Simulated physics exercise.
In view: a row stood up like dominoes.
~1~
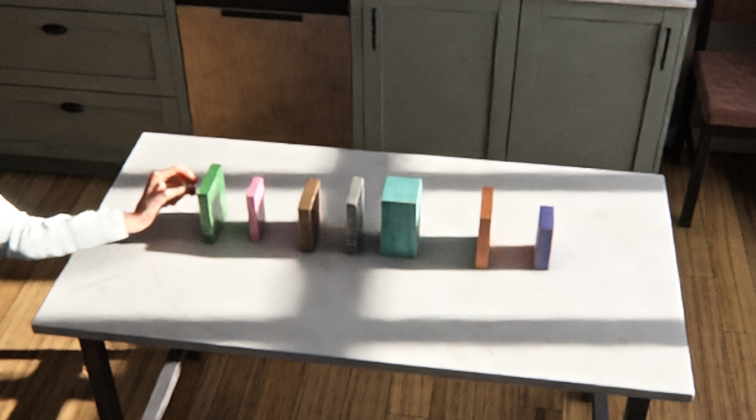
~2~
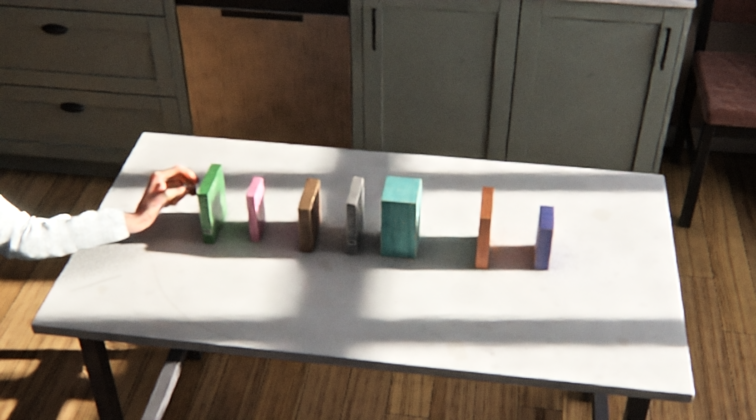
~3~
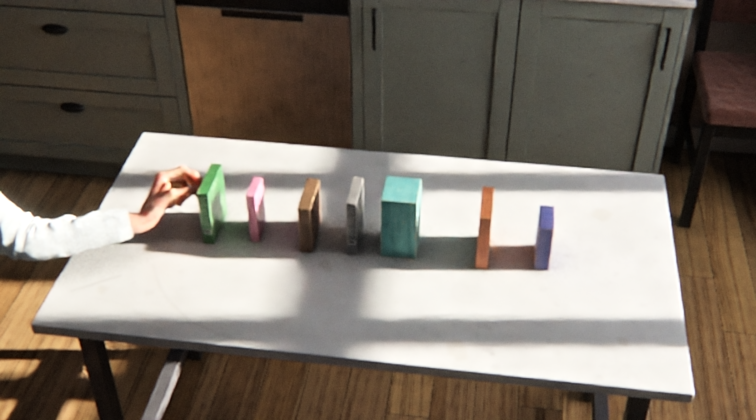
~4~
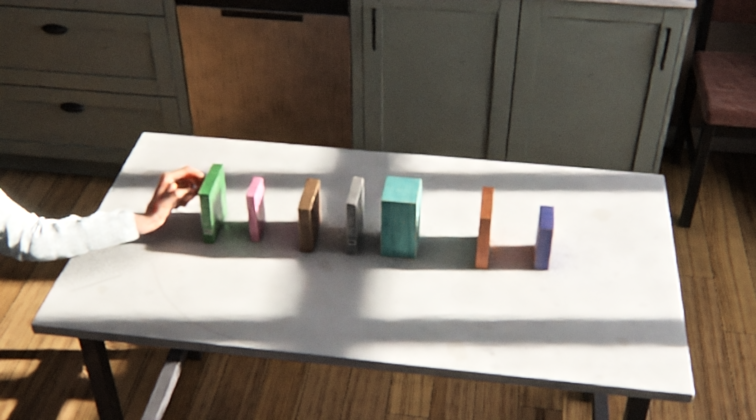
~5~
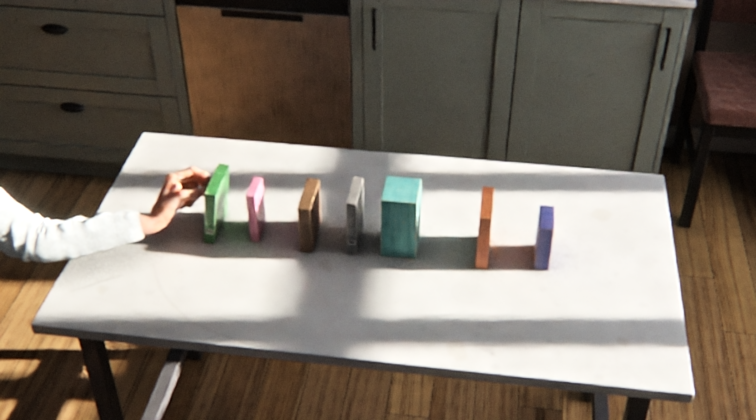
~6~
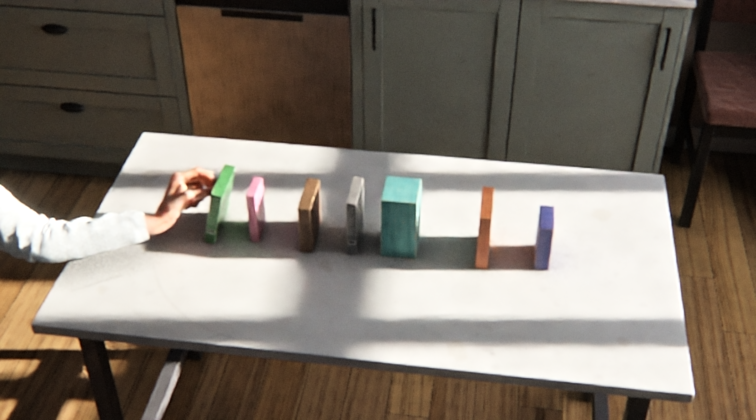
We see a hand at the left of a table touching a green block, first in a row of upright blocks in pink, brown, grey, turquoise, orange and purple; the hand pushes it slightly rightward, and it begins leaning.
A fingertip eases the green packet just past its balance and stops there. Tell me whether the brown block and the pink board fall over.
The brown block falls over, the pink board falls over.
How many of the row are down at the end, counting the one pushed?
In all, 3.
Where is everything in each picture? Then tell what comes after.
In the first frame, brown block (310, 215); pink board (256, 210).
In the second frame, orange block (485, 228); turquoise block (401, 218).
In the third frame, grey packet (355, 216); orange block (485, 228).
In the fourth frame, green packet 2° over; turquoise block (401, 218); grey packet (355, 216).
In the fifth frame, green packet 7° over; orange block (485, 228); turquoise block (401, 218).
In the sixth frame, green packet 13° over; brown block (310, 215); pink board (256, 210).
Then, 0.30 s past the last view, green packet 56° over; pink board rocked 28° from its first pose near (271, 212).
Then, 0.50 s past the last view, green packet 76° over; pink board rocked 72° from its first pose near (287, 225); brown block rocked 39° from its first pose near (329, 219).
Then, 1.40 s past the last view, green packet 78° over; pink board on its side near (287, 226); brown block rocked 65° from its first pose near (339, 226); grey packet rocked 9° from its first pose.
Finally, down or leaning hard on the table, brown block and pink board; the other 3 still in place. Final places as the last picture's camera would see them, brown block near (344, 235), pink board near (288, 226).
